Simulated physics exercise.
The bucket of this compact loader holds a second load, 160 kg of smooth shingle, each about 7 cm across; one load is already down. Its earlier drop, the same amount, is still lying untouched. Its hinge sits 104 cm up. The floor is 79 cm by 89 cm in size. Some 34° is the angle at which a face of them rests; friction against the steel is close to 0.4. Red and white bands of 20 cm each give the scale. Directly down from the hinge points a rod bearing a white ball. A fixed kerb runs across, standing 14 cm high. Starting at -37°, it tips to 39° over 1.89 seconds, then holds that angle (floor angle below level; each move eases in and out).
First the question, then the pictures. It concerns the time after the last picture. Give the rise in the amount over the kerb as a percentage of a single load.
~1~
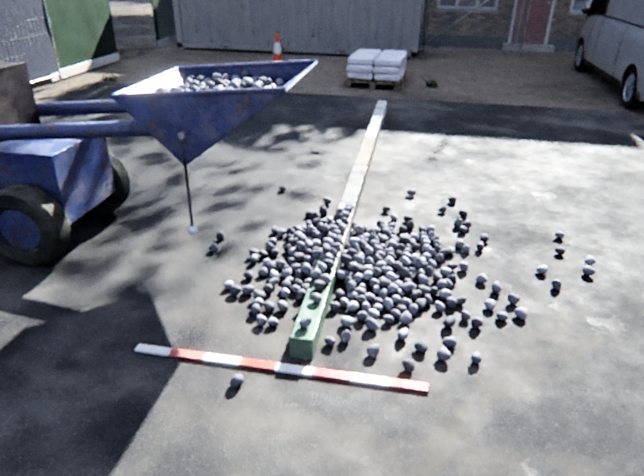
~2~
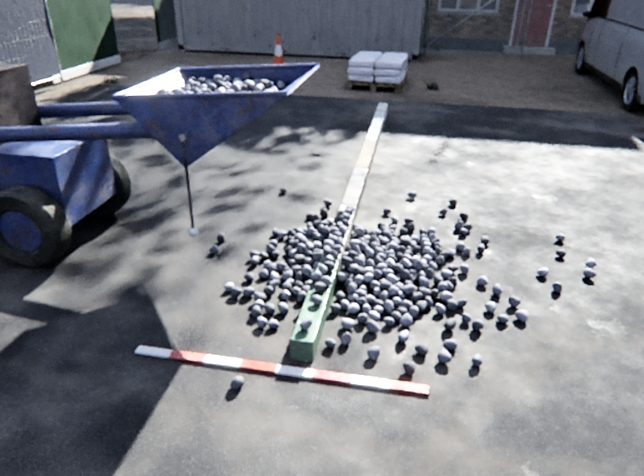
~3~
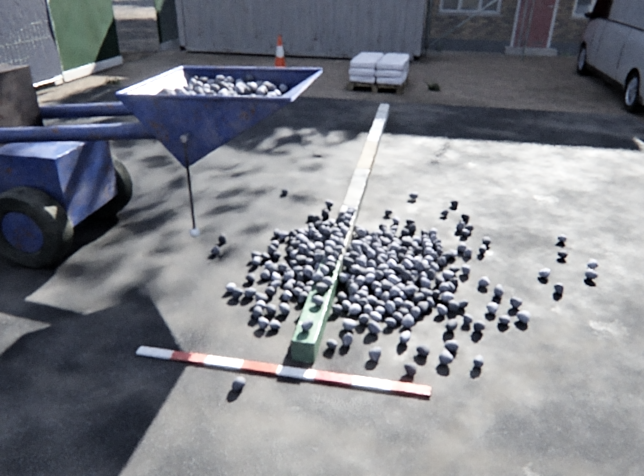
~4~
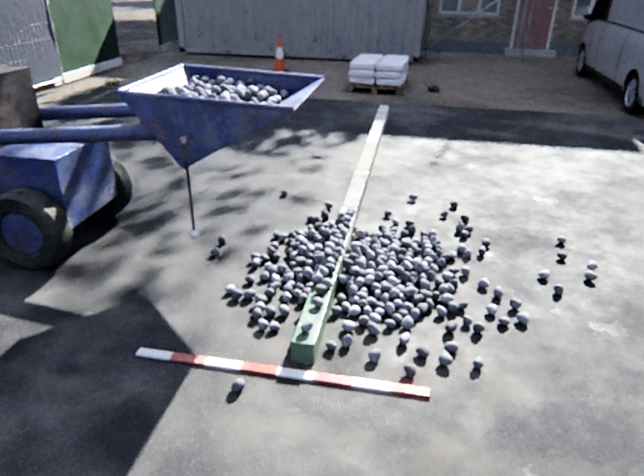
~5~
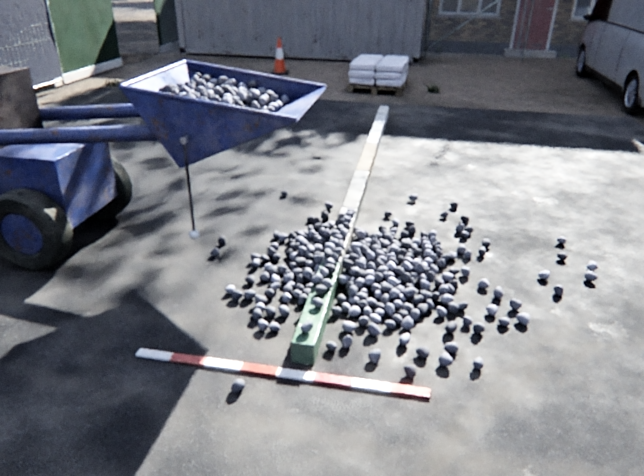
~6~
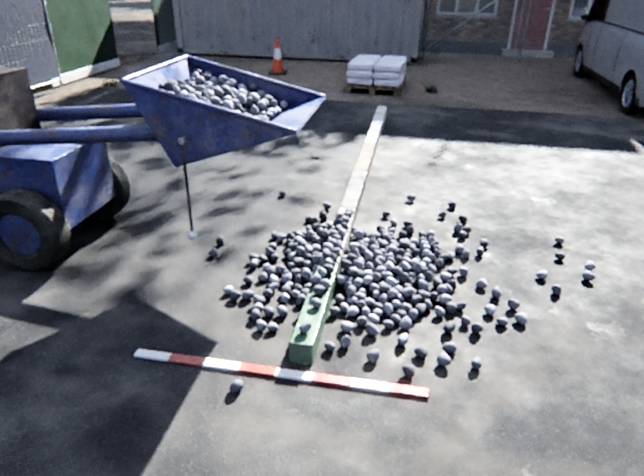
35 %.
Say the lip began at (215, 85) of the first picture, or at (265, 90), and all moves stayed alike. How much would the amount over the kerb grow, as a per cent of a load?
First place: Roughly 0 %; second place: Roughly 10 %.
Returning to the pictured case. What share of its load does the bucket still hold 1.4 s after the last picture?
It holds some 20 per cent.
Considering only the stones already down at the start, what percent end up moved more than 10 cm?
About 10 per cent.
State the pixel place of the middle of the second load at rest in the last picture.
Centre: Approx. (317, 256).
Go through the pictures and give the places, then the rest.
In the first picture, the bucket is at -37°, its lip at (286, 90); the top of the load is at (240, 81). The earlier load is highest near (334, 237), 18 cm above ground level, 35 % on this side of the kerb, 65 % over the kerb.
The second picture shows lip at (288, 94), floor tilted -36°, highest stones at (241, 83).
In the third picture, the bucket is at -34°, its lip at (291, 100); the top of the load is at (230, 85).
The fourth picture shows lip at (294, 109), floor tilted -30°, highest stones at (221, 84).
The fifth picture shows lip at (296, 120), floor tilted -25°, highest stones at (204, 83).
The sixth picture shows lip at (297, 132), floor tilted -19°, highest stones at (195, 81).
Then, 0.8 s after the last picture the floor is at 27°; in per cent of one load, 99 in the bucket, 36 on this side of the kerb, 65 over the kerb; the foremost stones are at (555, 276).
Then, 1.4 s after the last picture the floor is at 39°; in per cent of one load, 20 in the bucket, 104 on this side of the kerb, 76 over the kerb; the foremost stones are at (555, 276).
Then, 1.7 s after the last picture the floor is at 39°; in per cent of one load, 0 in the bucket, 106 on this side of the kerb, 94 over the kerb; the foremost stones are at (555, 276).
Then, 4.2 s after the last picture the floor is at 39°; in per cent of one load, 0 in the bucket, 100 on this side of the kerb, 100 over the kerb; the foremost stones are at (568, 281). Net gain over the kerb, 35.
